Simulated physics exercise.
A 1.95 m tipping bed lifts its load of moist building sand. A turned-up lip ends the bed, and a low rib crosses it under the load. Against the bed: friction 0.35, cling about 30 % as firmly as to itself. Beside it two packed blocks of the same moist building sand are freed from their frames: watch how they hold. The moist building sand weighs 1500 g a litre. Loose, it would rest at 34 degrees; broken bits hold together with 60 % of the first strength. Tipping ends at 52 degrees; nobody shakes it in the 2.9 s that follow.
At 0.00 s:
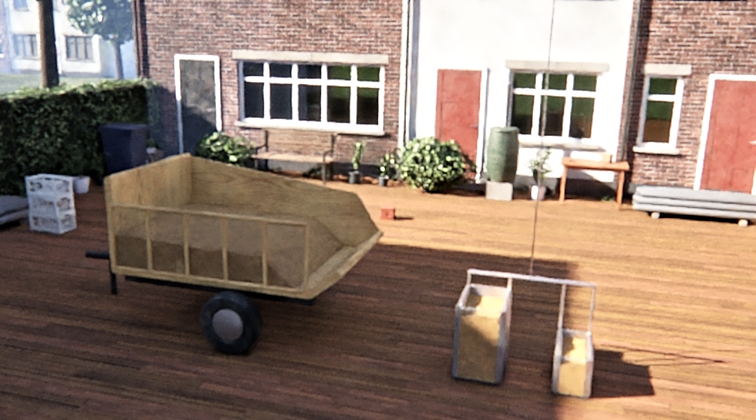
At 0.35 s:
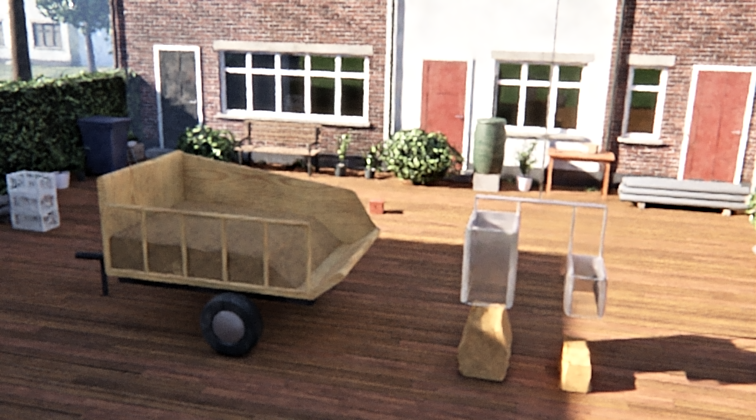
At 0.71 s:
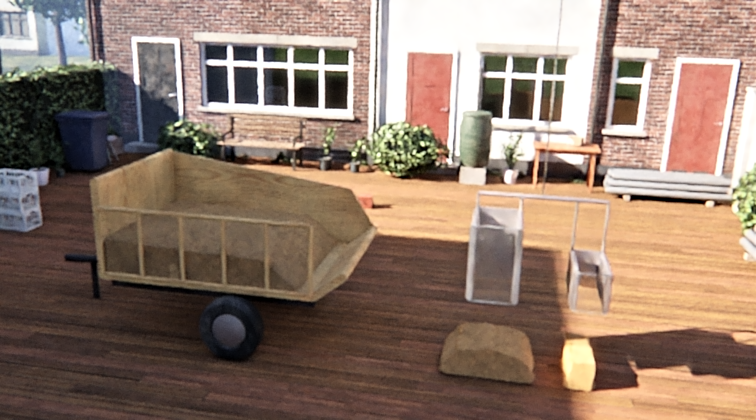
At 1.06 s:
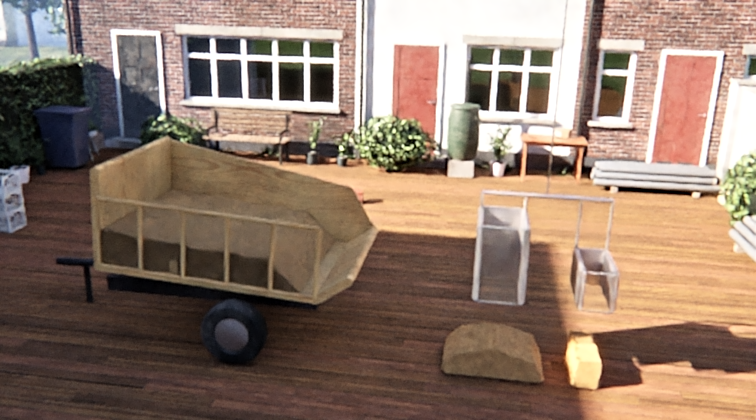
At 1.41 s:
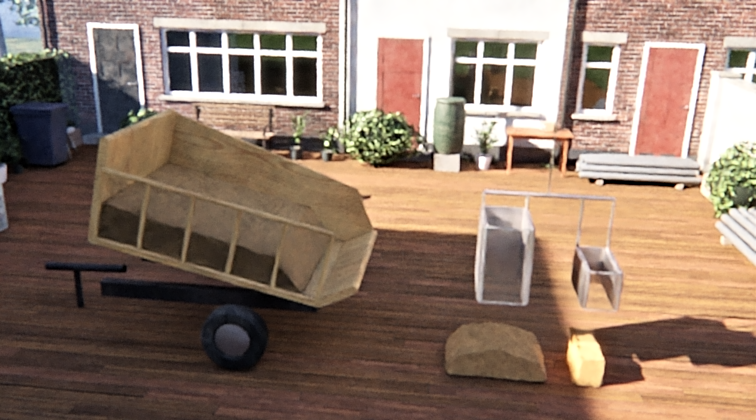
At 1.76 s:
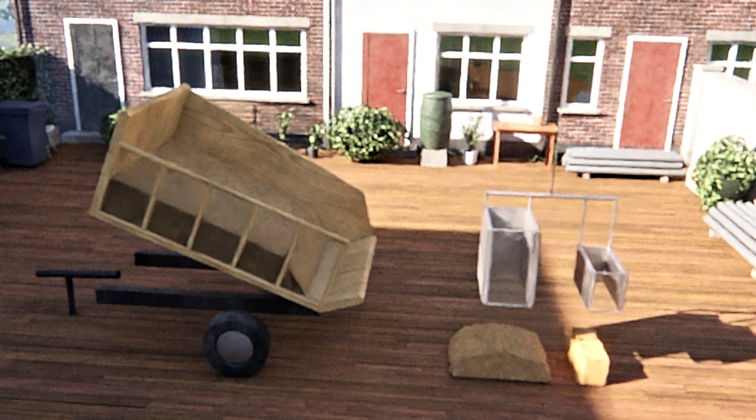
In this clip, two clear containers lift off blocks of moist sand on a wooden deck, and the taller block slumps into a low mound while the smaller stays upright; then a wooden trailer bed tilts upward at its left end.
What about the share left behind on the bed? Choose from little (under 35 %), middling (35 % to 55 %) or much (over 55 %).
The band is little (under 35 %).
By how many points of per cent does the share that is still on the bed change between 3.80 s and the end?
Near 22 %.
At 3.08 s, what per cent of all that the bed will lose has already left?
About 30 %.
By 2.37 s, the tilt is 38 degrees and 100 % is on the bed.
By 3.08 s, the tilt is 52 degrees and 76 % is on the bed.
By 3.80 s, the tilt is 52 degrees and 39 % is on the bed.
By 4.51 s, the tilt is 52 degrees and 19 % is on the bed.
By 5.96 s, at the end, the tilt is 52 degrees and 18 % is on the bed.
